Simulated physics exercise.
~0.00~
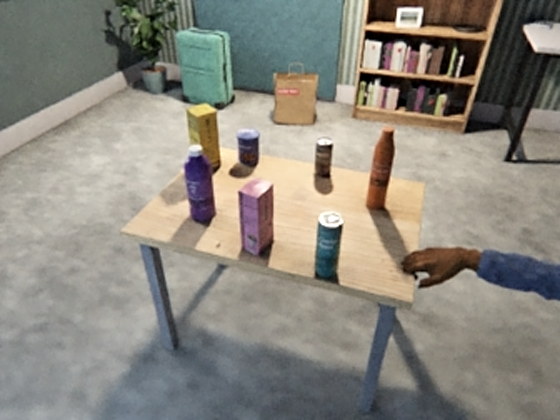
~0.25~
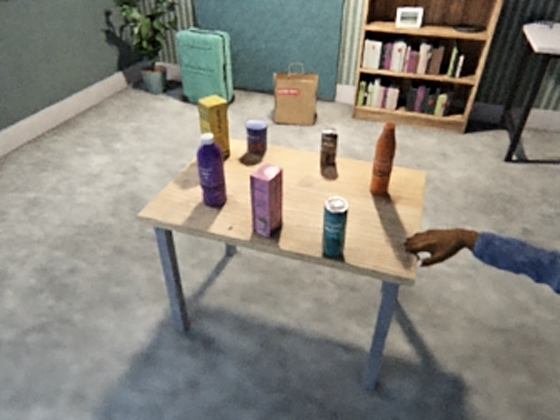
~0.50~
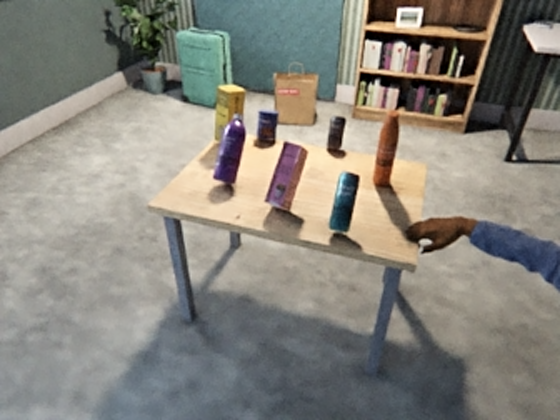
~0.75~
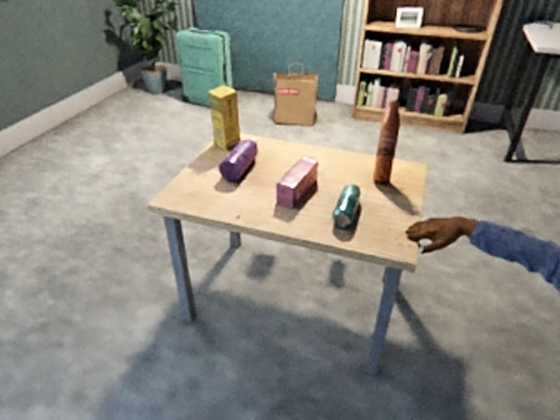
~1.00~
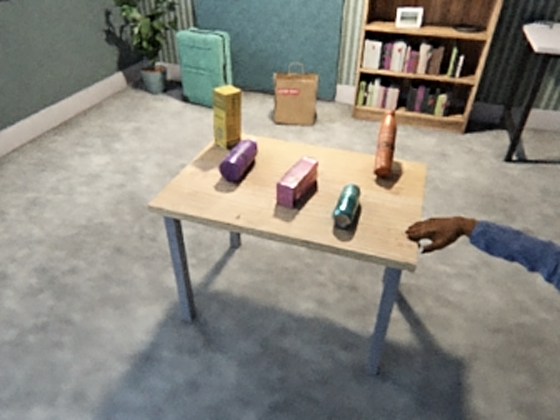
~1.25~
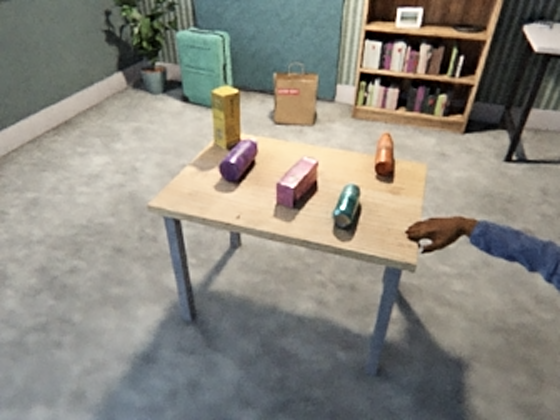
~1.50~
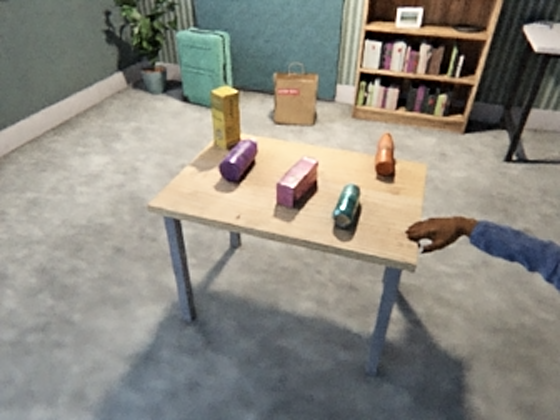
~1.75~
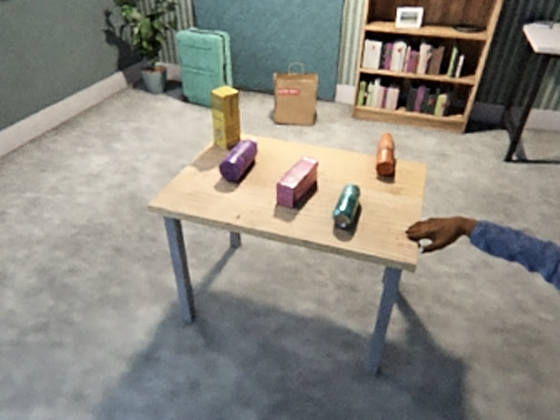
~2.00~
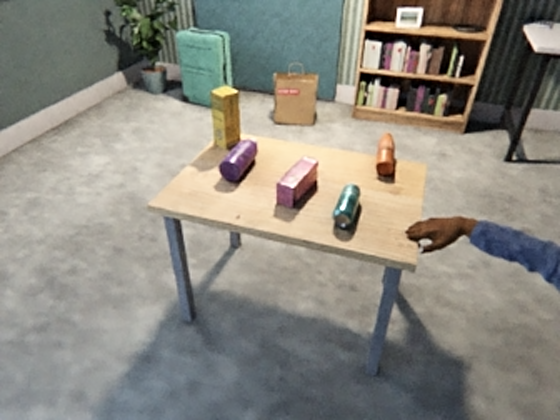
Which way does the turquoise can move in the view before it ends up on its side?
The turquoise can moves up in the view, going away from the viewer along with the table.
